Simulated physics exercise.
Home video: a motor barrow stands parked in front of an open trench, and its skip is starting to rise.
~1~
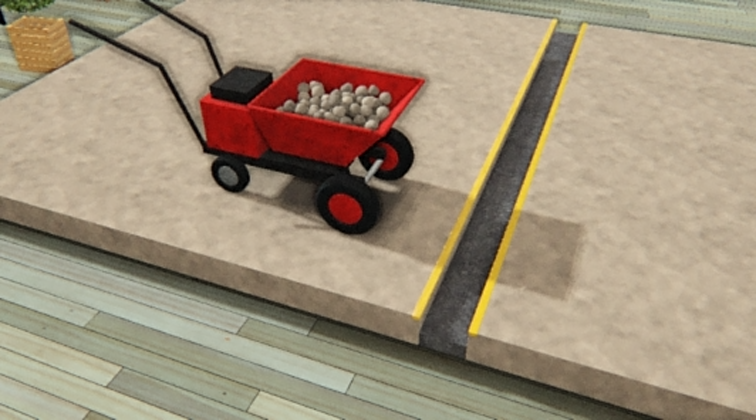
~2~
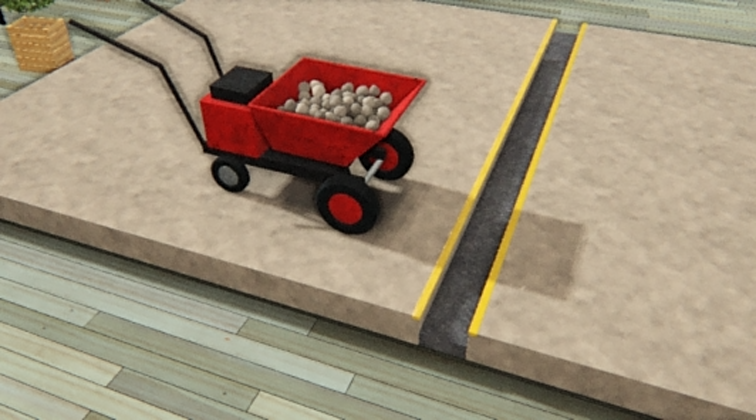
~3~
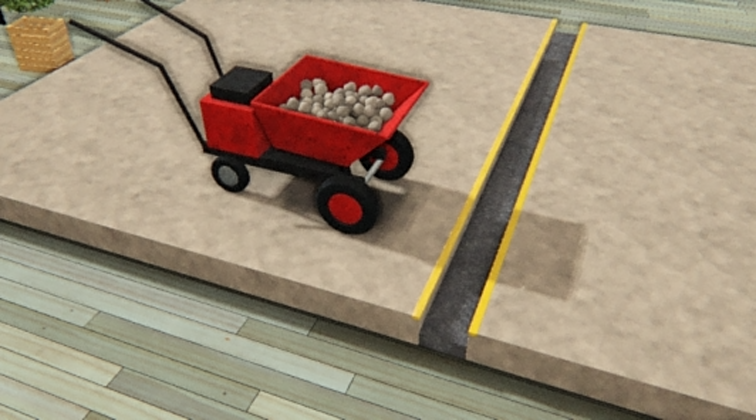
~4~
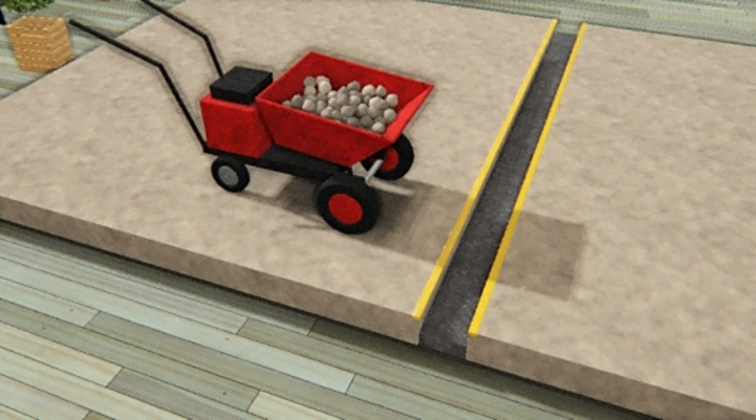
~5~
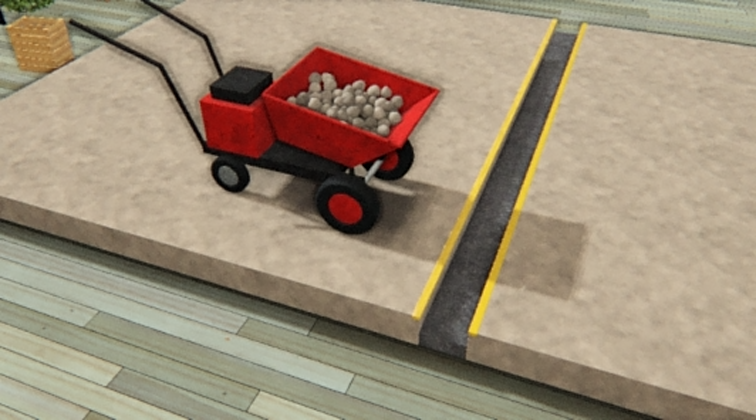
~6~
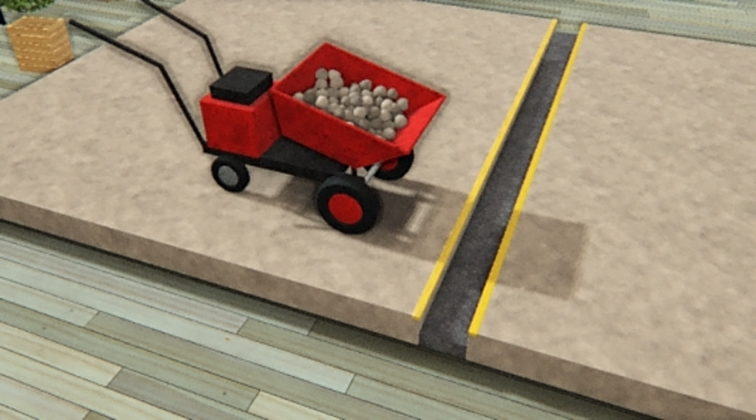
A red motor barrow stands before a trench while its pebble-filled skip tilts forward slightly.
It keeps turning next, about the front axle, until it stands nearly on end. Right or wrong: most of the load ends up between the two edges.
Right.
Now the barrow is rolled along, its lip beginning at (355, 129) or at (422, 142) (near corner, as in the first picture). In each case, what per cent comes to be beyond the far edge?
About 0 and 60 per cent.
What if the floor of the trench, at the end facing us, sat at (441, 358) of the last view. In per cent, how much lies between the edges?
I'd guess about 100 %.
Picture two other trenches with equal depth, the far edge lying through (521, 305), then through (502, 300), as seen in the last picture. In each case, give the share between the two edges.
The share would be 100 % first and 90 % second.
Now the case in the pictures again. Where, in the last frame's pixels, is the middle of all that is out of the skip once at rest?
Once nothing moves, the middle sits near (485, 230).
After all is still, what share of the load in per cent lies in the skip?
Roughly 15 per cent of the load.
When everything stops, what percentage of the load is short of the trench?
About 5 %.
Soon, skip tipped steeply; all in the skip.
A while on, skip tipped steeply; most in the skip; about a quarter in or heaped over the trench.
Towards the end, skip tipped right over; about a quarter in the skip; a stray few short of the trench; about two thirds in or heaped over the trench; a small part beyond it.
Finally, skip tipped right over; about a quarter in the skip; a stray few short of the trench; most in or heaped over the trench; a small part beyond it.
